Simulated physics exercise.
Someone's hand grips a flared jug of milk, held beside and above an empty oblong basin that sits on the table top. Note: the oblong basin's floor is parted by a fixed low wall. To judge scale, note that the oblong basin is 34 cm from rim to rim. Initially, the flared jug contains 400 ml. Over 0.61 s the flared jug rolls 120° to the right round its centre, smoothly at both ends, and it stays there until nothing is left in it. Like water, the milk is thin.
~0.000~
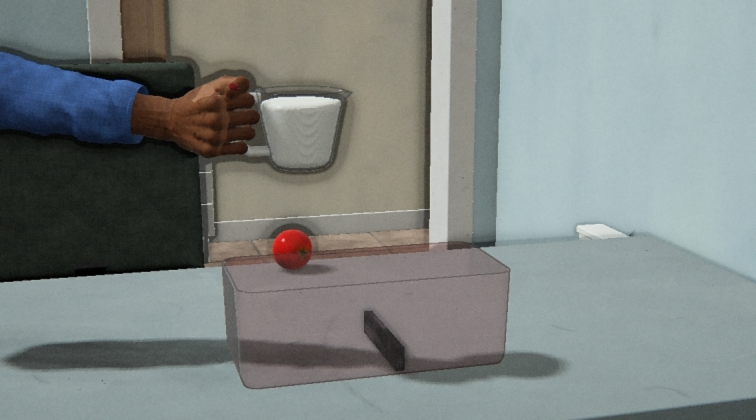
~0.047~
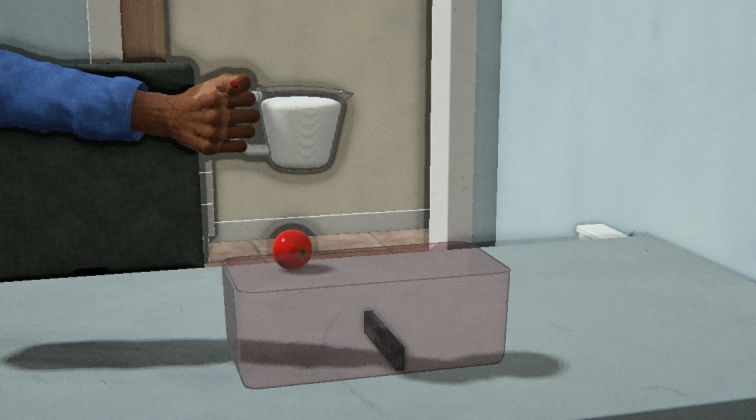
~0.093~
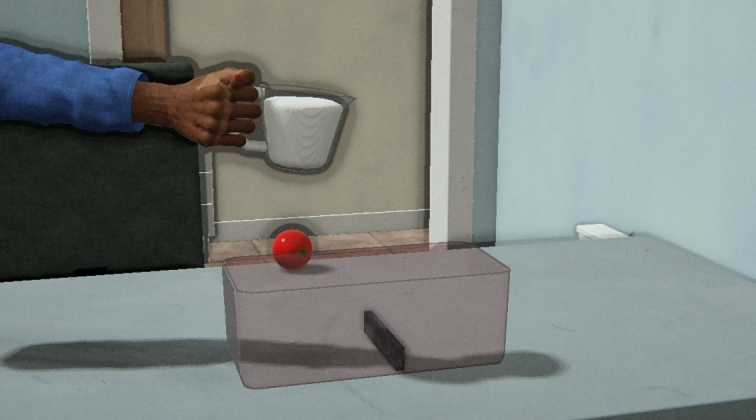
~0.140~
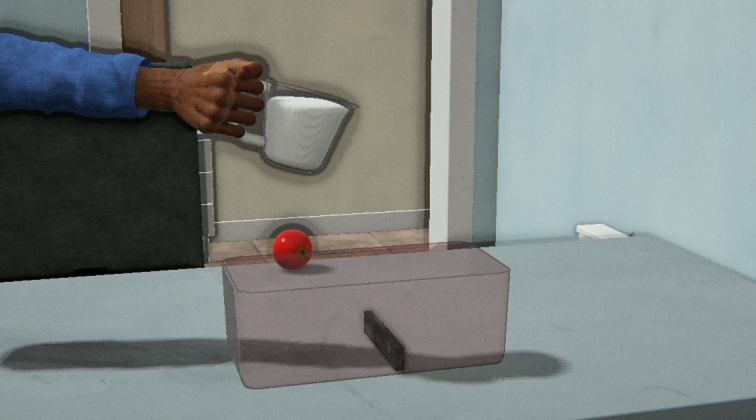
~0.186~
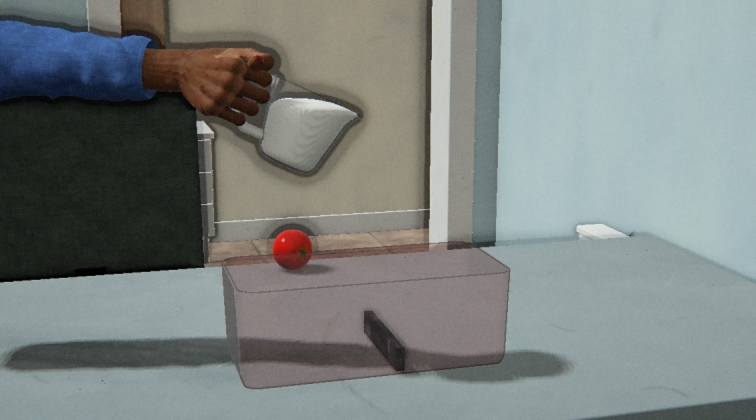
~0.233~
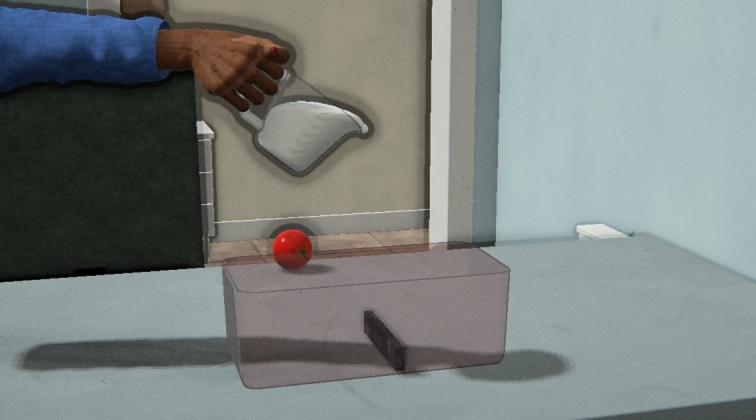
On a grey-blue table top, a blue-sleeved hand tilting a jug of white liquid rightward above a clear basin beside a red ball.
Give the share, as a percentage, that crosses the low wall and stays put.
Around 58 %.
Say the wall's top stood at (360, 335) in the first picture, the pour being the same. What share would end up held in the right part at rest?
In that case some 85 per cent.
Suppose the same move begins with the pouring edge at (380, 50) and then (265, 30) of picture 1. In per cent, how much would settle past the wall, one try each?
75 in a hundred, followed by 15 in a hundred.
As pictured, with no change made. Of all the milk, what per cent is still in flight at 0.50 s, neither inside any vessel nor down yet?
About 42 per cent.
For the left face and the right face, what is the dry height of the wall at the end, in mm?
Some 26 mm on the left and 20 mm on the right.
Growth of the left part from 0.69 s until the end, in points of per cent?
About 5 percent.
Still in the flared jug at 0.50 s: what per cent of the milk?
24 %.
By 0.50 s the tilt is 110° and 23 per cent is still to pour, 0 is left of the wall and 34 right of it.
By 0.69 s the tilt is 120° and 0 per cent is still to pour, 34 is left of the wall and 59 right of it.
By 0.89 s the tilt is 120° and 0 per cent is still to pour, 39 is left of the wall and 58 right of it.
By 1.11 s the tilt is 120° and 0 per cent is still to pour, 39 is left of the wall and 58 right of it.
At rest 39 per cent lies left of the wall, 58 right of it and 3 outside.
